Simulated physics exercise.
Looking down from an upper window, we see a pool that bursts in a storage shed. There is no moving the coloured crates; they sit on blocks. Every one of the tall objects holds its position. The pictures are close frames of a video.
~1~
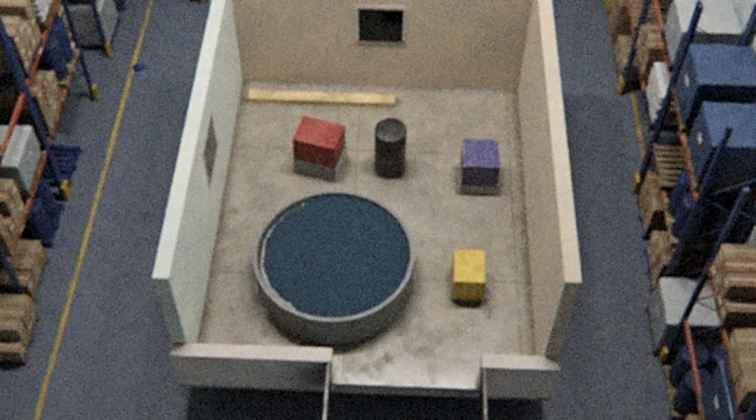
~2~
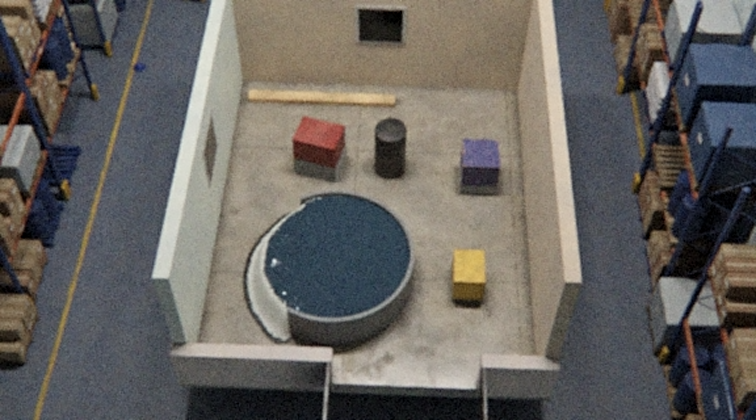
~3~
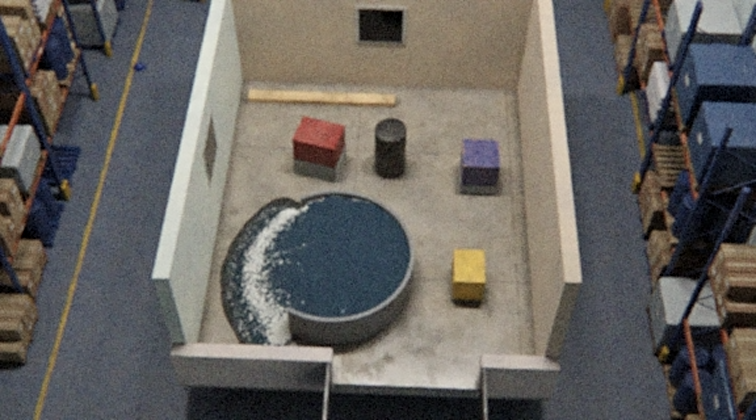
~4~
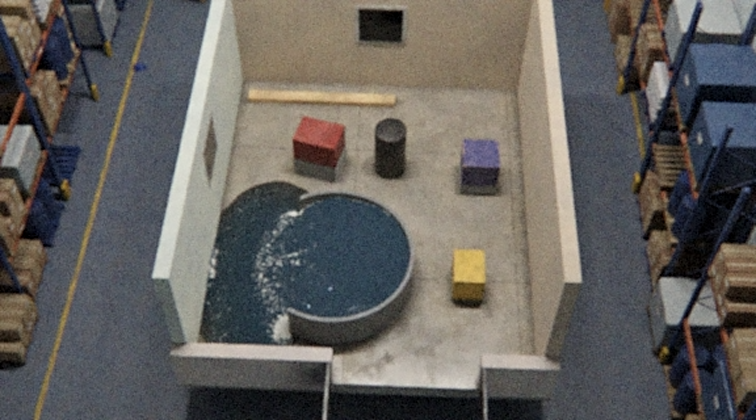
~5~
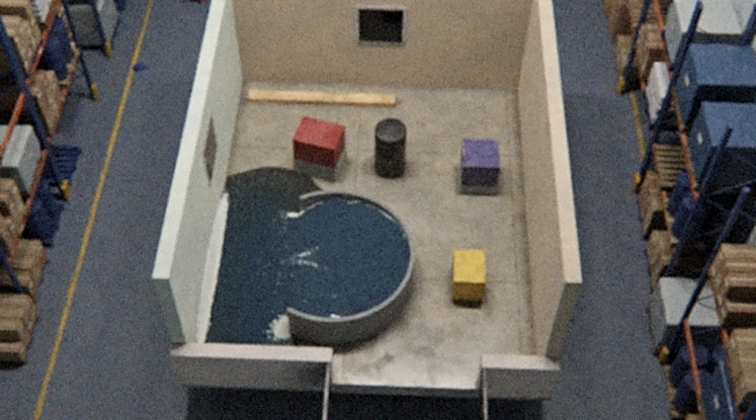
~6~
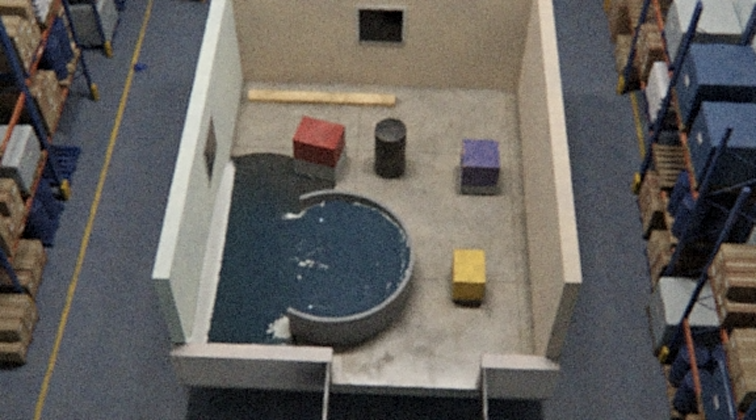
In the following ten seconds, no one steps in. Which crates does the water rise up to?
Most likely the red crate remains untouched, most likely the yellow crate gets water on it, most likely the blue crate remains untouched.
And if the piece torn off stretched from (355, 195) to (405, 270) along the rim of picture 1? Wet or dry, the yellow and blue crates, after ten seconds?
The yellow crate is flooded and the blue crate is flooded.
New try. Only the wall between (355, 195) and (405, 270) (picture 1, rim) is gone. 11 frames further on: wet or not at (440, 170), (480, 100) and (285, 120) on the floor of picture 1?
Drenched; drenched; spared.
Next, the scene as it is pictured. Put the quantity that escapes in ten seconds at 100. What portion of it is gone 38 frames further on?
Note - share reached: 65 %.
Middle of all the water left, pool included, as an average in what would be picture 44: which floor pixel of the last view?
Roughly at (344, 214).
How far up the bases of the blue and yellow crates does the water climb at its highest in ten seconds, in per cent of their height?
60 %, then 170 %.
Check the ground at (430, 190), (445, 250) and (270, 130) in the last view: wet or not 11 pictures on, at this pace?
First spared, second spared, third inundated.
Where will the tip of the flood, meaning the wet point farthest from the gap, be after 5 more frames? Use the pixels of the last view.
The wet edge reaches furthest near (243, 83).
A moment on, water covers 25 % of the floor; the red crate water round its plinth, the yellow crate not reached, the blue crate not reached.
Next, water covers 35 % of the floor; the red crate water round its plinth, the yellow crate not reached, the blue crate not reached.
Then, water covers 65 % of the floor; the red crate water round its plinth, the yellow crate water round its plinth, the blue crate not reached.
Later, water covers 95 % of the floor; the red crate water round its plinth, the yellow crate water round its plinth, the blue crate water round its plinth.
In the end, water covers 95 % of the floor; the red crate stayed above the water, the yellow crate was topped, the blue crate stayed above the water.
